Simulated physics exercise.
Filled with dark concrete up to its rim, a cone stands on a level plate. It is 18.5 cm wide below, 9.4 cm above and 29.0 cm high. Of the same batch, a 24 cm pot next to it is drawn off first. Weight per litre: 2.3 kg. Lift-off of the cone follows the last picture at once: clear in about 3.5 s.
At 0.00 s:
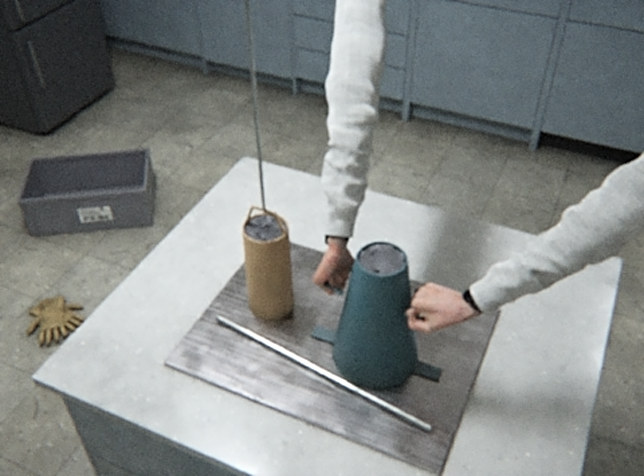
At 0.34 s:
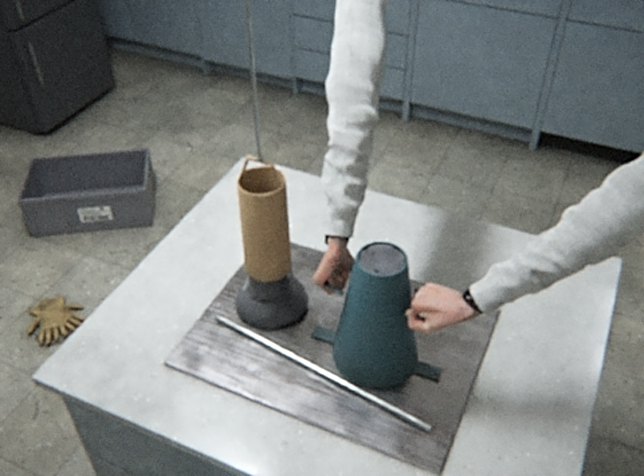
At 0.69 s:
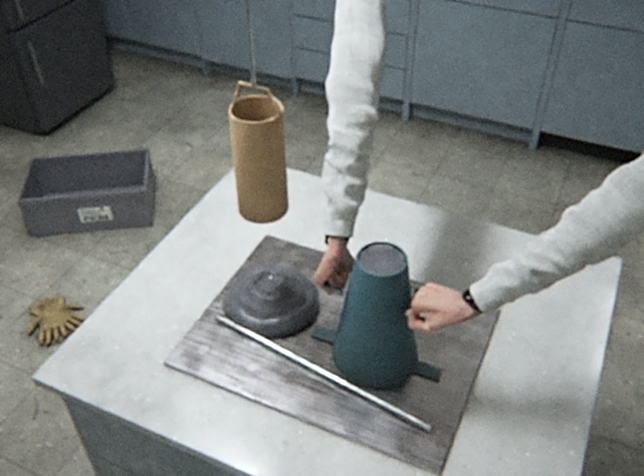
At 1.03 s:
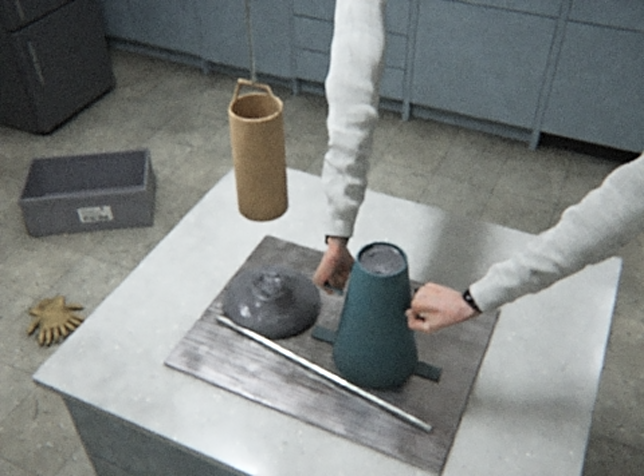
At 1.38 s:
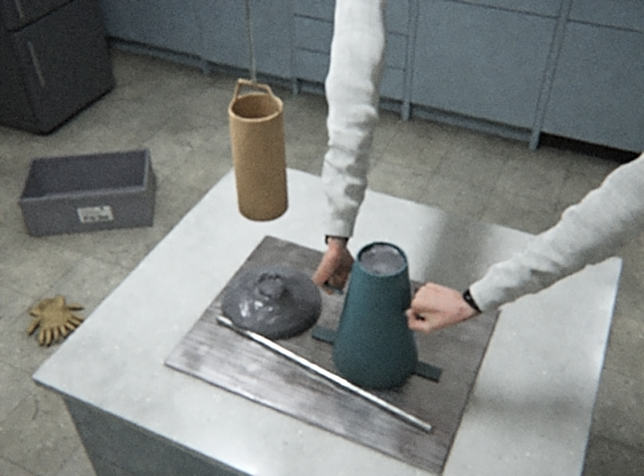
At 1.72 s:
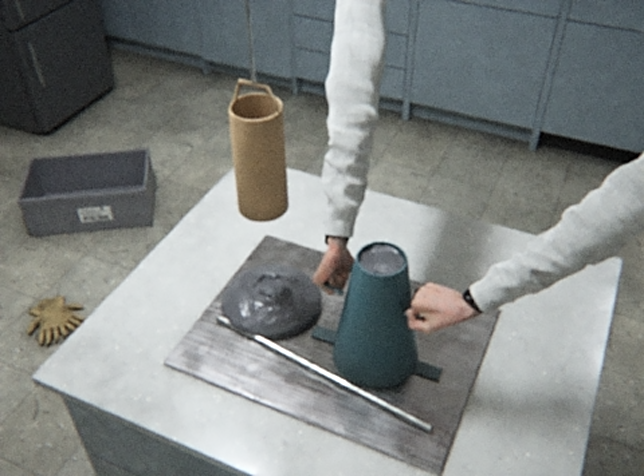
A tan cylinder on a cord rose straight up off a board, leaving its dark, wet filling slumped in a low mound, while two hands stayed on and beside a teal cone that never moved.
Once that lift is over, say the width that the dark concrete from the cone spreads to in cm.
Roughly 37 cm.
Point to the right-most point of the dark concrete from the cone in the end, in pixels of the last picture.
I'd mark it at about (459, 364).
After 2.6 s, the cone is up 6.8 cm; the dark concrete has come down 16 cm to 13 cm and is 31 cm wide.
After 3.5 s, the cone is up 18 cm; the dark concrete has come down 22 cm to 7.4 cm and is 36 cm wide.
After 4.3 s, the cone is up 29 cm; the dark concrete has come down 22 cm to 7.2 cm and is 37 cm wide.
After 5.4 s, the cone is clear; the dark concrete has come down 22 cm to 7.1 cm and is 37 cm wide.
After 5.9 s, at rest, the cone is clear; the dark concrete has come down 22 cm to 7.1 cm and is 37 cm wide.
